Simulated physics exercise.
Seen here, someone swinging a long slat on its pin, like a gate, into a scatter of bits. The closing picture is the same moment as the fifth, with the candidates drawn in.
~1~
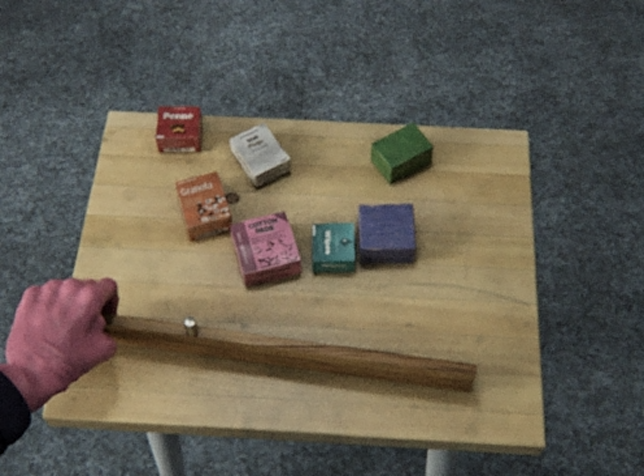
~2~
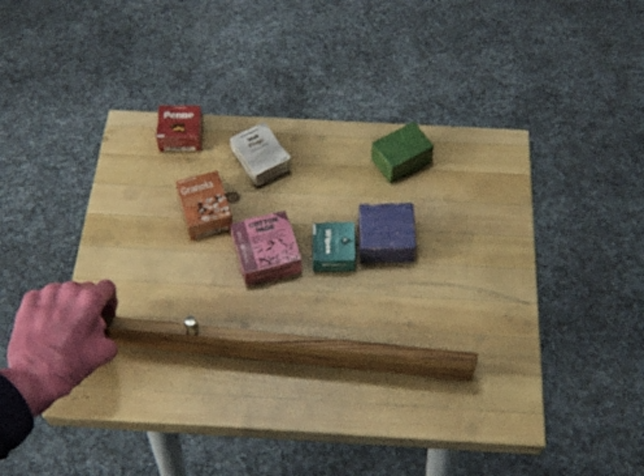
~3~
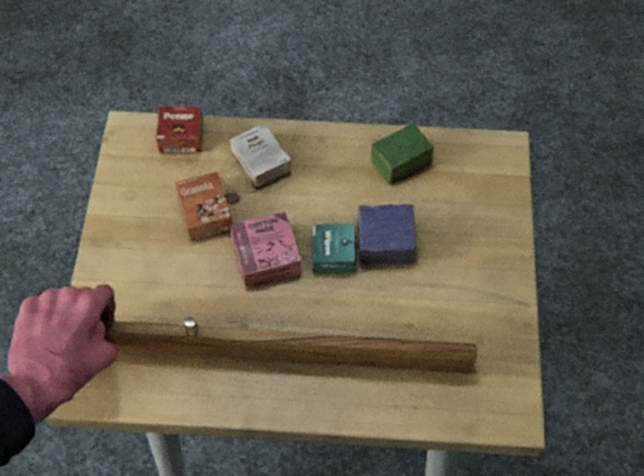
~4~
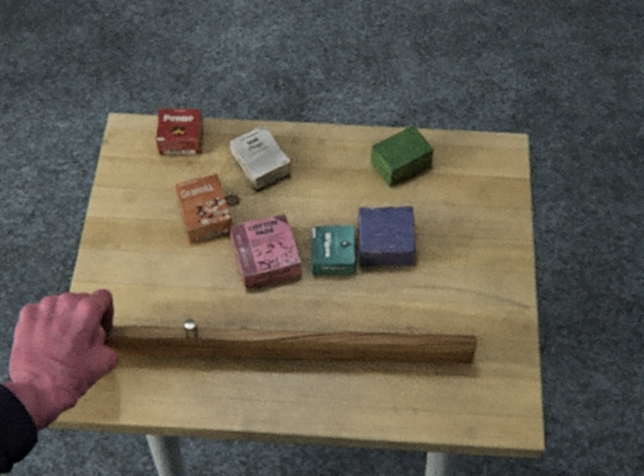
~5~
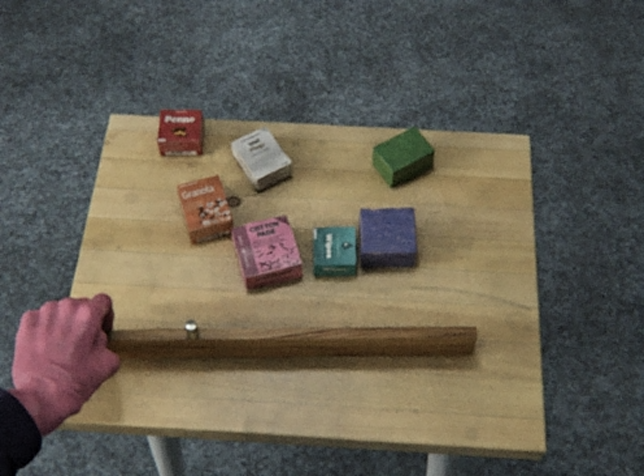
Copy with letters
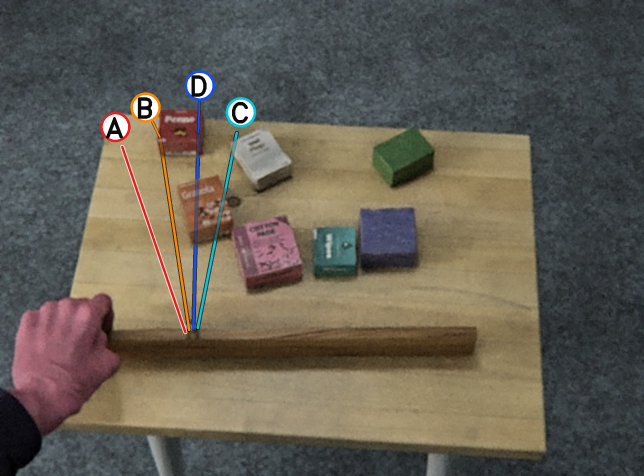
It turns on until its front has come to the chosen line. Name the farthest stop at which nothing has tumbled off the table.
At C, and not beyond.
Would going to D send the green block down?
No.
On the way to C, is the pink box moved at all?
Yes.
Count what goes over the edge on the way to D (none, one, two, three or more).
One.
On the copy, A at (152, 235); B at (174, 228); C at (219, 225); D at (196, 225).
On C. First, arm (320, 266); blue block (372, 219); turquoise box (328, 246).
Then, arm (268, 223); white box (231, 149); blue block (284, 164).
Finally, arm (219, 209); red packet (121, 114); white box (150, 144); nothing has fallen.
By contrast, A drops the white box, red packet and orange packet; B drops the white box and red packet; D drops the red packet.
